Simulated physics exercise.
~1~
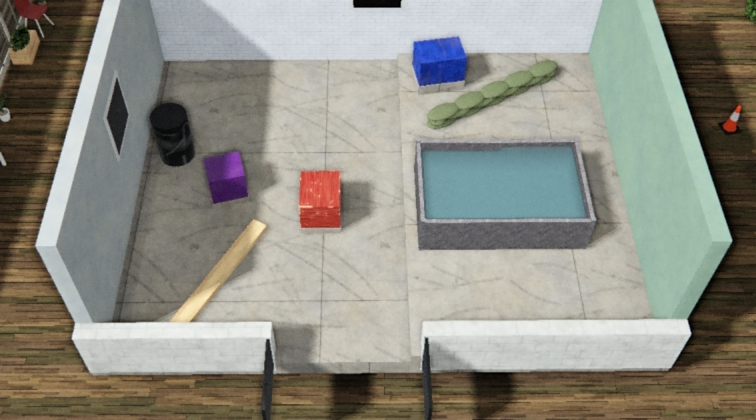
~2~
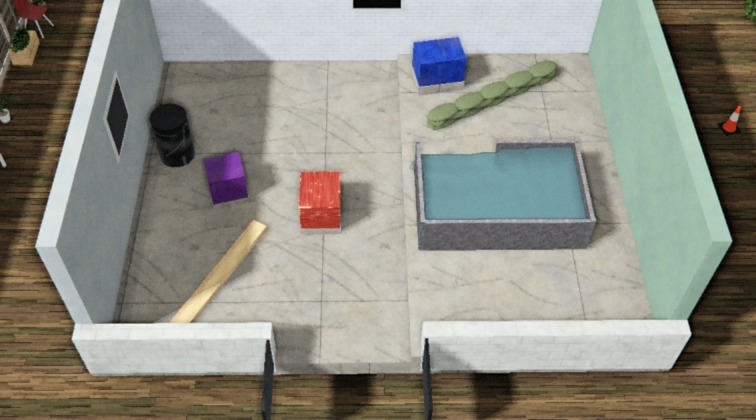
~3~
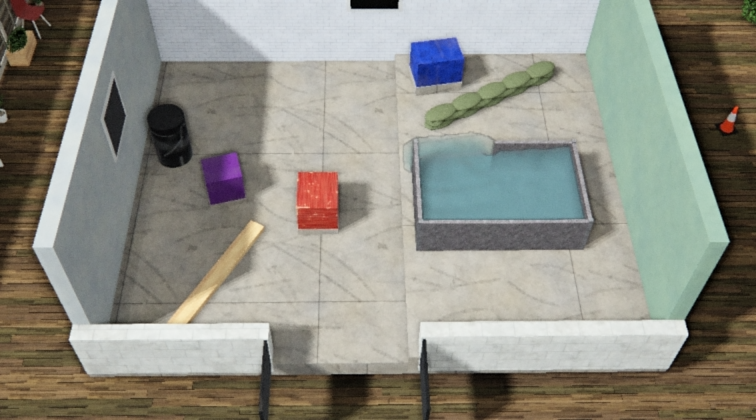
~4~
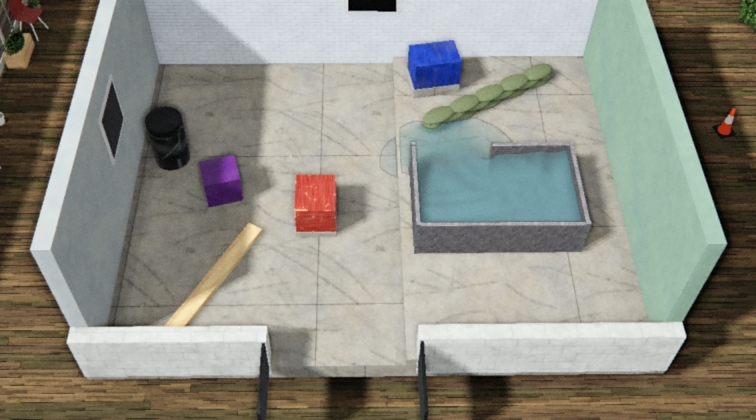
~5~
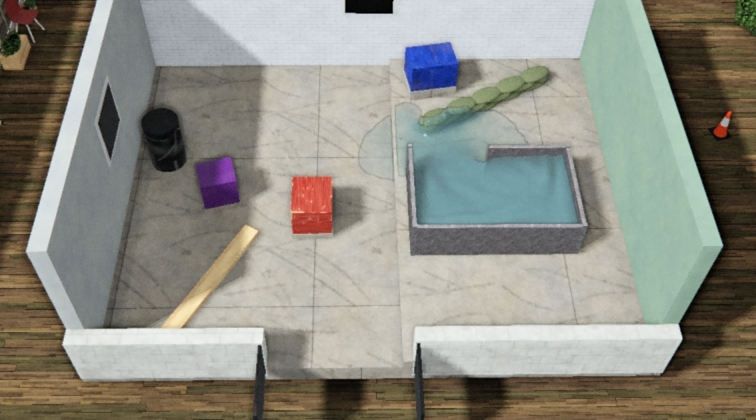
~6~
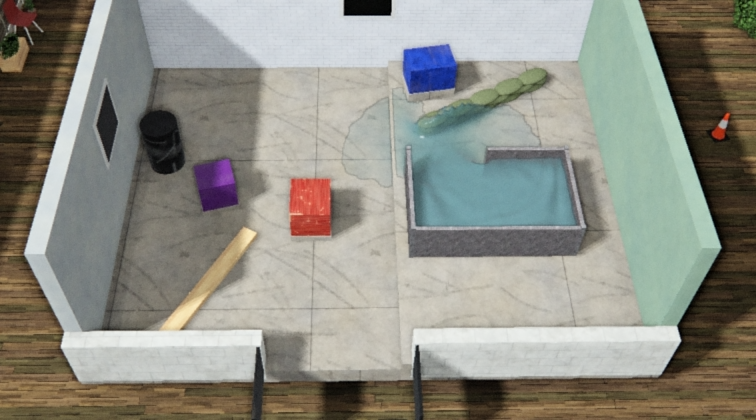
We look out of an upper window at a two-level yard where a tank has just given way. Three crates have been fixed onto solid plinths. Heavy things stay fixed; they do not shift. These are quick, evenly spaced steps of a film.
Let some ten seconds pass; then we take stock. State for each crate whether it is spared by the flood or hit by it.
One by one: The blue crate is out of reach of the water, the purple crate is within reach of the water, the red crate is out of reach of the water.
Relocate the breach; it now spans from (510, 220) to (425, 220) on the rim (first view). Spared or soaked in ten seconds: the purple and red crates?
As it turns out, the purple crate is left untouched, and the red crate is left untouched.
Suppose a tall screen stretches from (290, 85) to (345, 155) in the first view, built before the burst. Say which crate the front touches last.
The purple crate.
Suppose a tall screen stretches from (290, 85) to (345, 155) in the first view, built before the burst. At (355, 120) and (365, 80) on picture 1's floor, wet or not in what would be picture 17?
As listed: Flooded, flooded.
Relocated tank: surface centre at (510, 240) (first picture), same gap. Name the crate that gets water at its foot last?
Purple crate.
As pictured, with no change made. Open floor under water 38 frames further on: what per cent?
About 65 per cent.
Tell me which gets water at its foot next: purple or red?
The answer is the crate marked purple.
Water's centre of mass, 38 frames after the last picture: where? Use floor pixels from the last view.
Roughly (383, 155).
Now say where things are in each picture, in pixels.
In the first frame, still water in the water tank at (502, 183).
In the second frame, water pours out on the water tank's far side and has run to a hidden place.
In the third frame, water pours out on the water tank's far side and has run to (485, 139).
In the fourth frame, the front is at (470, 119), out from the gap on the water tank's far side.
In the fifth frame, water pours out on the water tank's far side and has run to (405, 107).
In the sixth frame, the front is at (392, 93), out from the gap on the water tank's far side.
A moment on, water covers 20 % of the floor; the blue crate water round its plinth, the purple crate not reached, the red crate not reached.
Next, water covers 35 % of the floor; the blue crate water round its plinth, the purple crate not reached, the red crate not reached.
Then, water covers 45 % of the floor; the blue crate water round its plinth, the purple crate not reached, the red crate not reached.
Later, water covers 65 % of the floor; the blue crate water round its plinth, the purple crate water round its plinth, the red crate water round its plinth.
In the end, water covers 90 % of the floor; the blue crate stayed above the water, the purple crate was topped, the red crate stayed above the water.
